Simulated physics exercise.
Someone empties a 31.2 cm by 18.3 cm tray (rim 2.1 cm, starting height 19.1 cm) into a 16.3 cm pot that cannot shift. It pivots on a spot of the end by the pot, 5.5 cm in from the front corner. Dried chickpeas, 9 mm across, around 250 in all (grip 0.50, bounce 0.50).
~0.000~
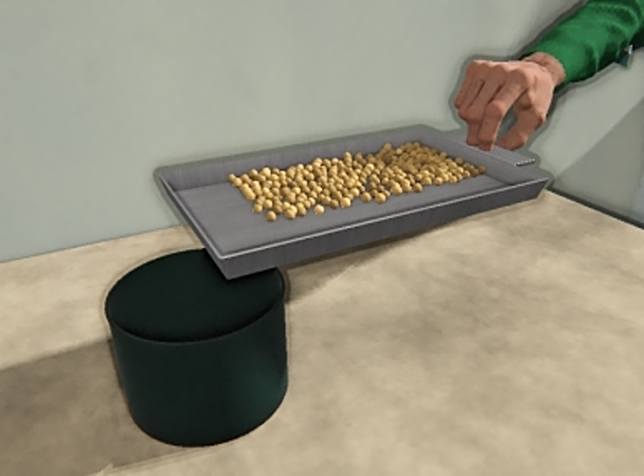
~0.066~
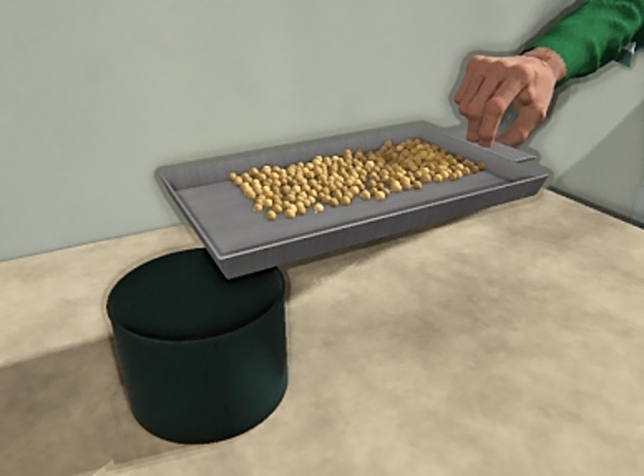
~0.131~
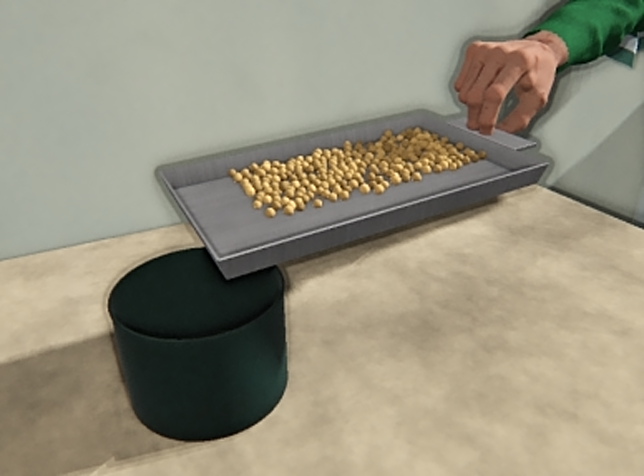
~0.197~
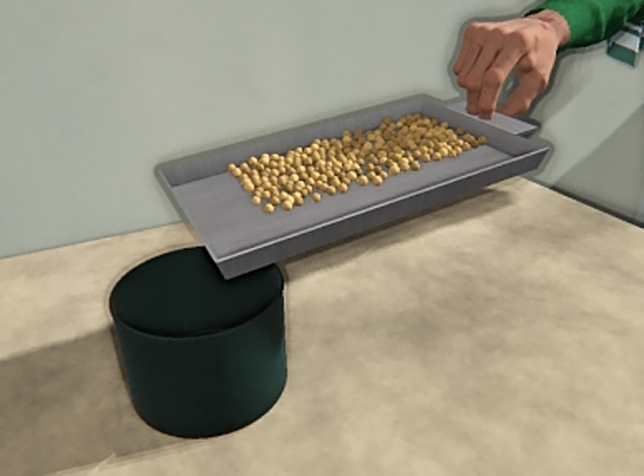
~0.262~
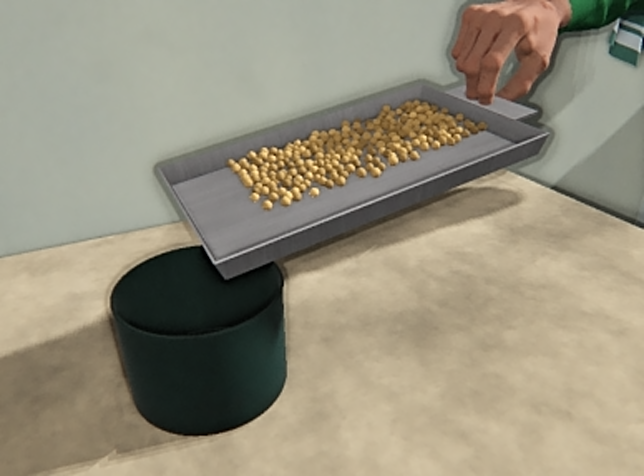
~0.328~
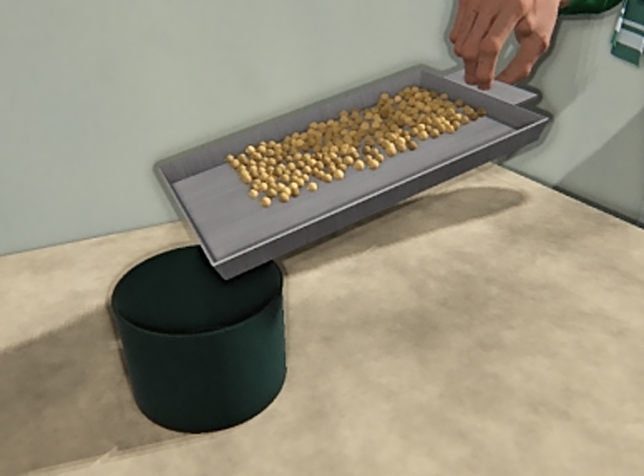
A grey tray of dried chickpeas tilting gradually as a hand in a green sleeve raises its right end, beside a dark green pot.
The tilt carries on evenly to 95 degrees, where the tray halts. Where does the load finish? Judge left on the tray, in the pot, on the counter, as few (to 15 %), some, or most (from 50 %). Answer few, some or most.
Tray: Few, pot: Some, counter: Most.
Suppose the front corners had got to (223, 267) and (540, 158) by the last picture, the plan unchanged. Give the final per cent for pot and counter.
Pot 0, counter 100.
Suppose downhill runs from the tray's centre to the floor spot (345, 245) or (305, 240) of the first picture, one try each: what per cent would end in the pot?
About 0 and 0 per cent.
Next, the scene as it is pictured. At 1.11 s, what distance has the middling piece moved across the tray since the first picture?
Roughly 16 cm.
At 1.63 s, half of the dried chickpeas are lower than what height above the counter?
Roughly 22 cm.
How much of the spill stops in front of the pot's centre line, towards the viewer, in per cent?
Roughly 100 per cent.
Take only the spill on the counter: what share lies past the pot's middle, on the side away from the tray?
About 90 per cent.
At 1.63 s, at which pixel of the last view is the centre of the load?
At about (199, 206).
Then, at 1.11 s, tilt 51 degrees; the tray holds 100 %, the pot 0 %.
After 1.63 s, tilt 77 degrees; the tray holds 95 %, the pot 0 %.
Then, at 2.22 s, tilt 95 degrees; the tray holds 20 %, the pot 20 %.
At rest (3.1 s), tray 0 %, pot 30 %, counter 70 %.
